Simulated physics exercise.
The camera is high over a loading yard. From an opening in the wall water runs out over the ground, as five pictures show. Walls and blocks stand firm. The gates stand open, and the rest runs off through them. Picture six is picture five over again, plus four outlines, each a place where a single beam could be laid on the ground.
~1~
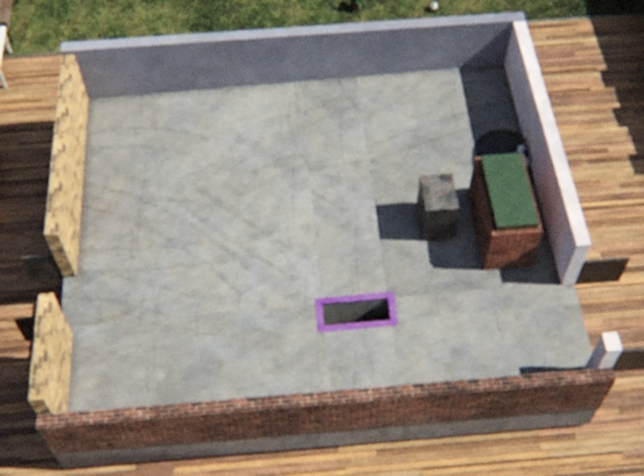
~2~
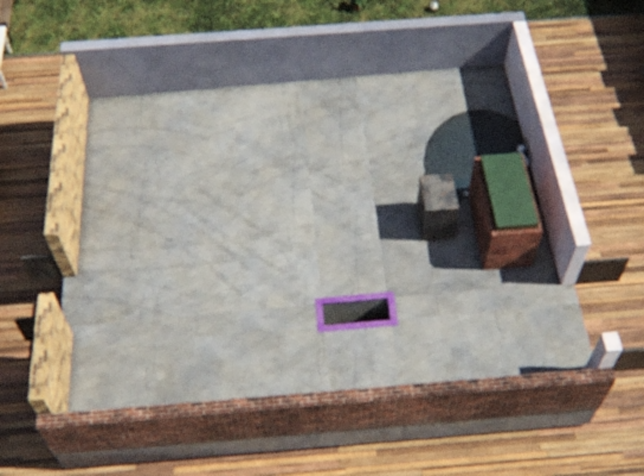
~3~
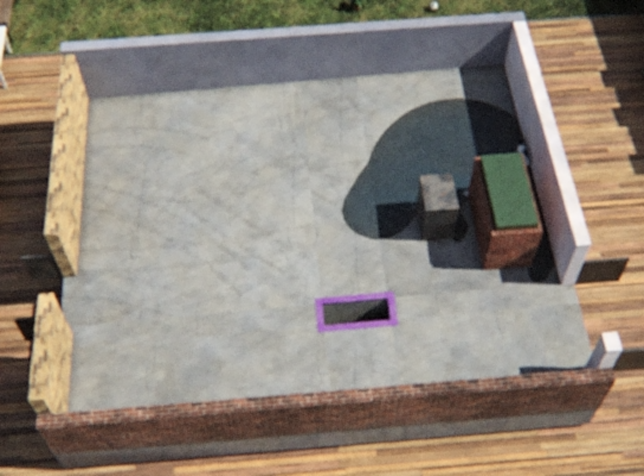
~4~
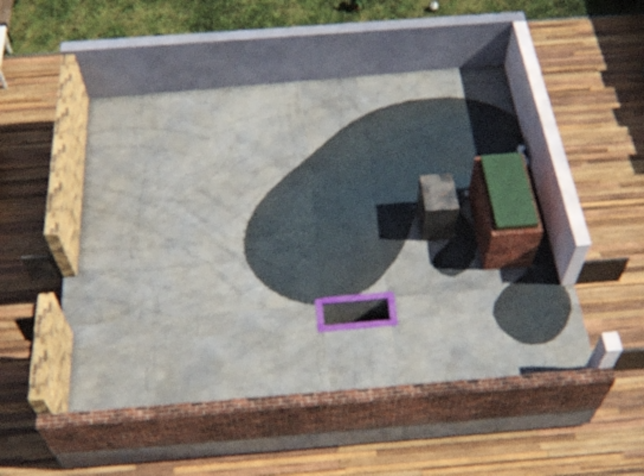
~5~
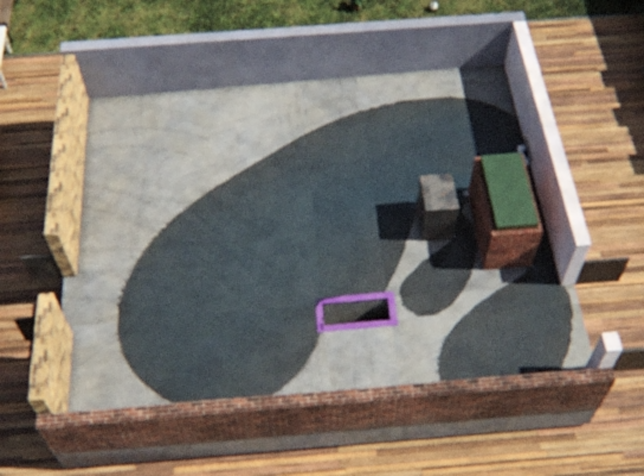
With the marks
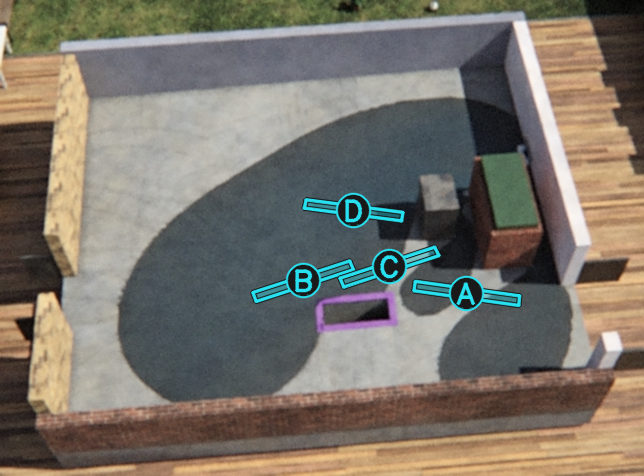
Dark water spread from the upper right corner of the walled yard, flowed around the small block and green-topped brick box, then widened down and left across the floor, reaching the purple-edged drain pit.
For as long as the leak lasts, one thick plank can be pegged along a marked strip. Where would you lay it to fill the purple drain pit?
The best place is A.
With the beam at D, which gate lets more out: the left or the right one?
More leaves on the left.
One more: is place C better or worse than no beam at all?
Worse.
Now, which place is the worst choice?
Here it is place C.
On the marked copy, A from (414, 286) to (519, 300); B from (254, 296) to (351, 265); C from (341, 282) to (436, 251); D from (305, 203) to (402, 216).
Choosing A, about 11 % of the stream runs into the purple drain pit, about 80 % out by the gates.
Choosing B, about 8 % of the stream runs into the purple drain pit, about 85 % out by the gates.
Choosing C, about 2 % of the stream runs into the purple drain pit, about 88 % out by the gates.
Choosing D, about 7 % of the stream runs into the purple drain pit, about 82 % out by the gates.
